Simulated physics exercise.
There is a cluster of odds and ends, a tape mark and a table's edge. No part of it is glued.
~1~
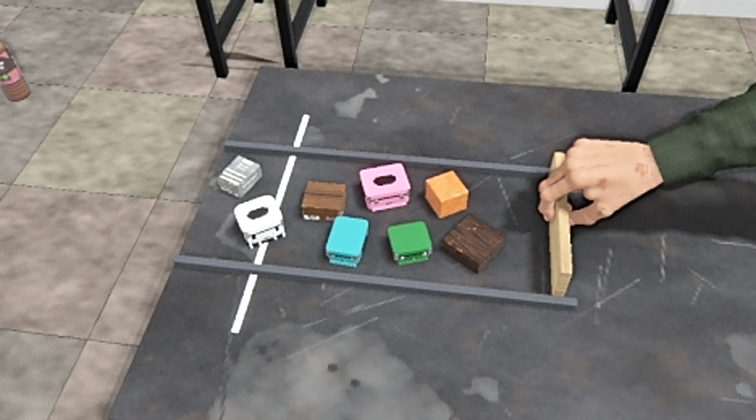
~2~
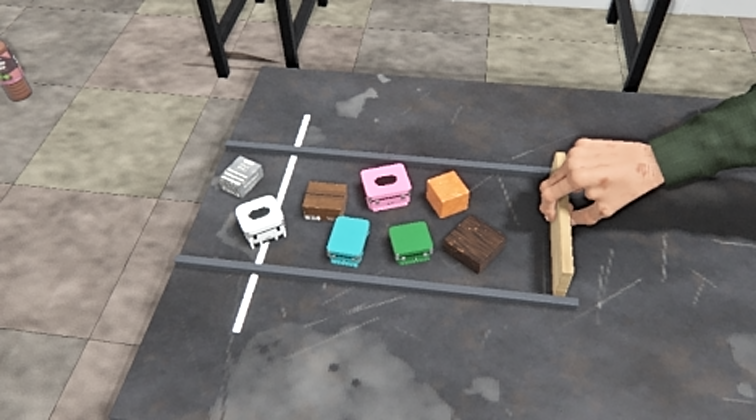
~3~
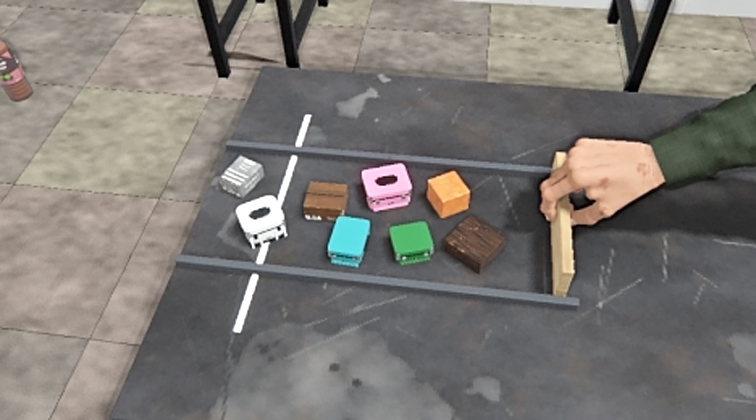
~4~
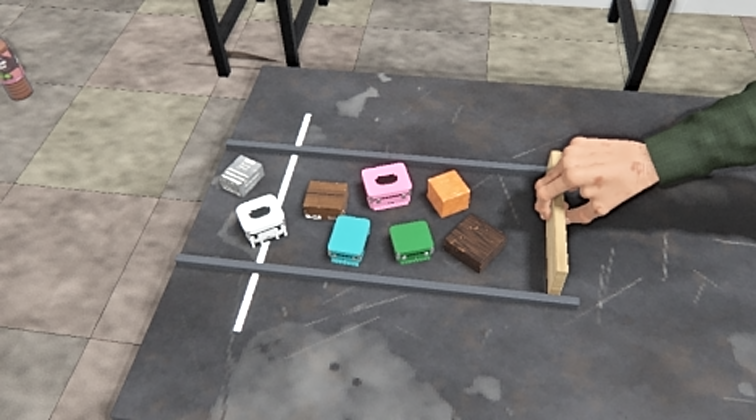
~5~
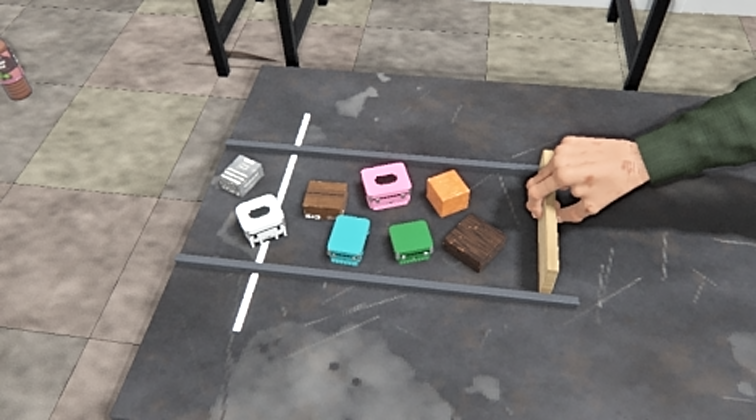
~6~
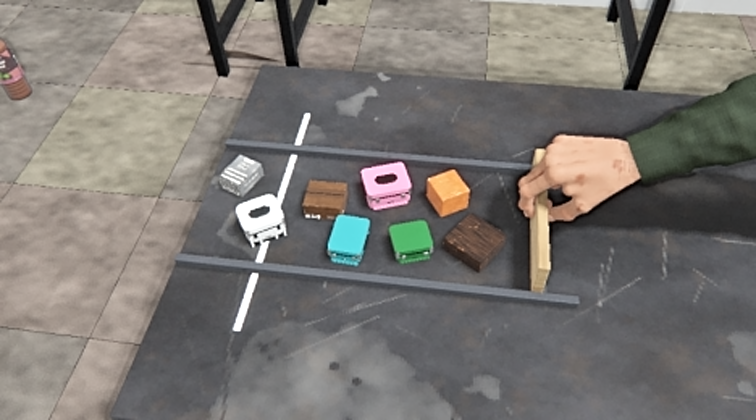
On a dark tabletop between two rails, a hand slid an upright wooden board slightly left toward a cluster of small colourful boxes, which stayed still near and across a white tape line.
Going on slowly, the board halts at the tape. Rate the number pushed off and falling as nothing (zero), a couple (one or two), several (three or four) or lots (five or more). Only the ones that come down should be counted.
It is several.
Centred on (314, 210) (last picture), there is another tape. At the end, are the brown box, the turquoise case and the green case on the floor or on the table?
Note: Brown box remains; turquoise case remains; green case remains.
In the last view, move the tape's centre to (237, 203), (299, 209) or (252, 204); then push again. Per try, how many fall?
6, 1, 5.
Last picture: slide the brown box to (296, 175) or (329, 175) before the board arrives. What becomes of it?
First place, it is gone; second place, it is gone.
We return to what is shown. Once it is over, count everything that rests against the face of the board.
2 in contact.
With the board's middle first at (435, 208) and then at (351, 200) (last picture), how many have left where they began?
First 5 and then 7.
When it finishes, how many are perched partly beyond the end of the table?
The number overhanging is 1.
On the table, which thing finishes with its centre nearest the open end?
Answer: The brown box.
A little later, none off yet; grey box at rest near (241, 176); white case at rest near (262, 220); brown box at rest near (326, 200).
Next, none off yet; grey box at rest near (241, 176); white case shifted a little near (241, 217); brown box shifted about its own width near (295, 200).
Later still, none off yet; grey box shifted a little near (229, 171); white case tilted a little near (184, 204); brown box shifted well along near (232, 195).
When it is over, the number that fall off is three or four; down, turquoise case, white case and grey box.
